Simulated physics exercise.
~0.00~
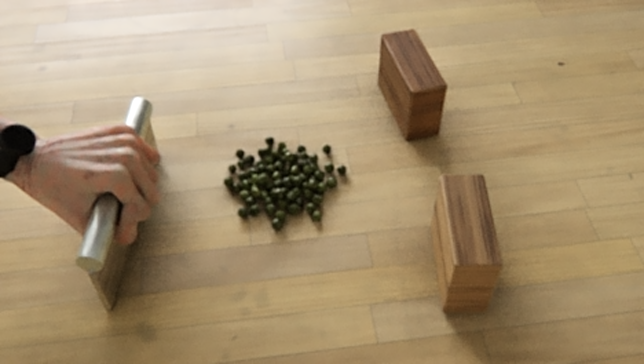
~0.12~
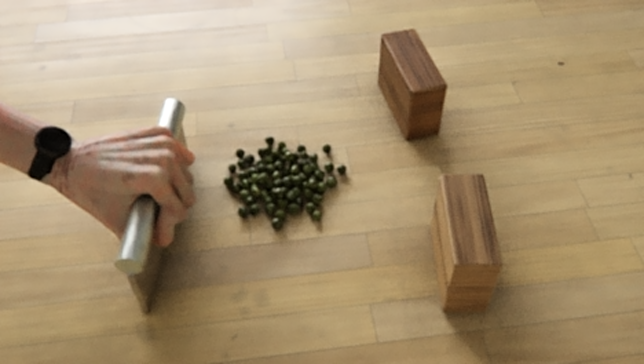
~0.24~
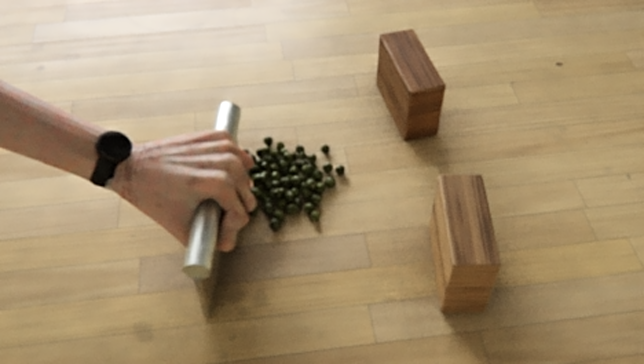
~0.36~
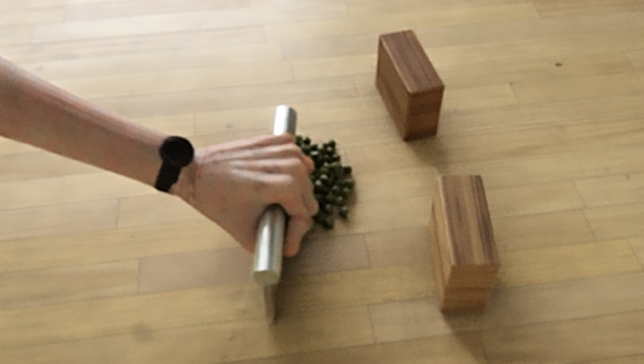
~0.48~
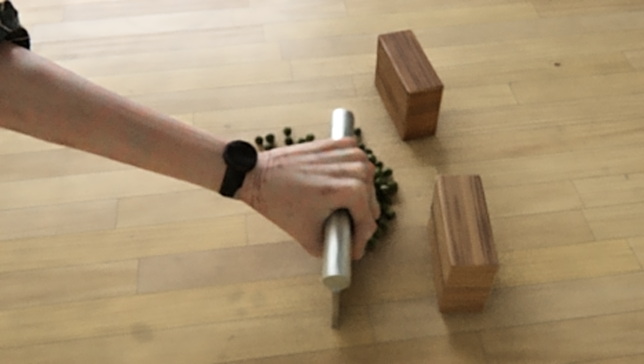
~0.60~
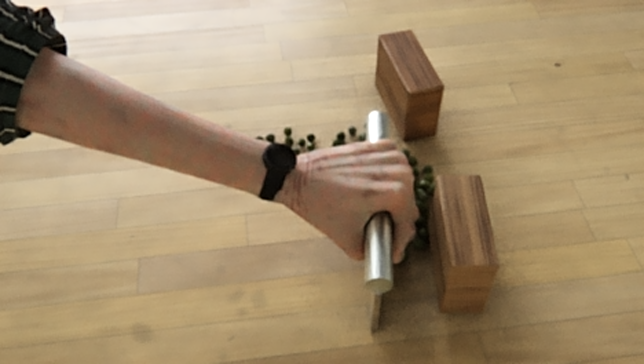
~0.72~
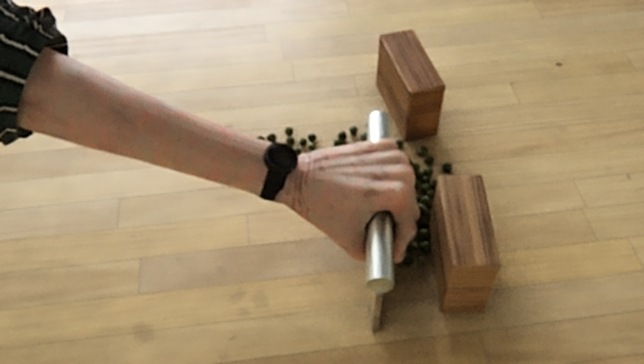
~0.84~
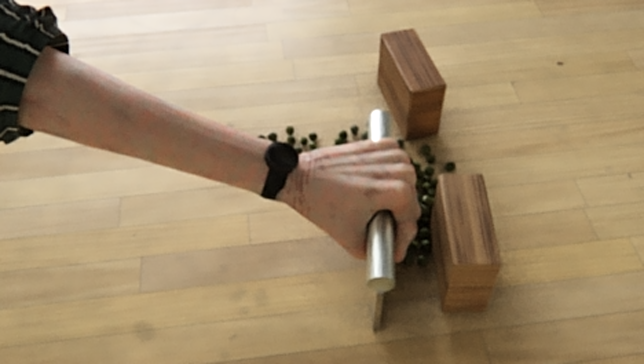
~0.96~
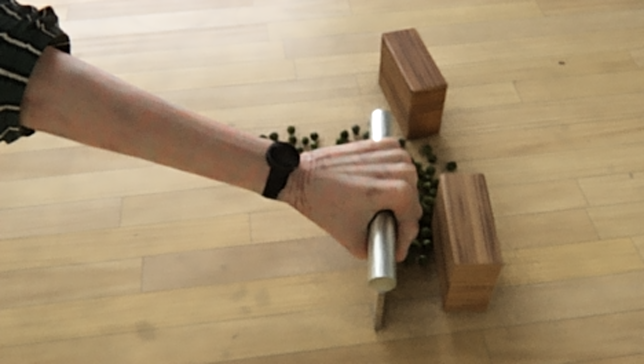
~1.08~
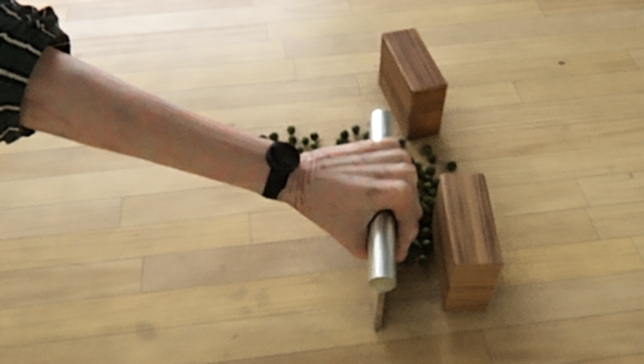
We see a hand push a metal-handled scraper rightwards across a wooden floor into a pile of small dark green olives, sweeping them towards two wooden blocks; it stops just short, with some olives in the gap, most still before the blocks and a few trailing behind.
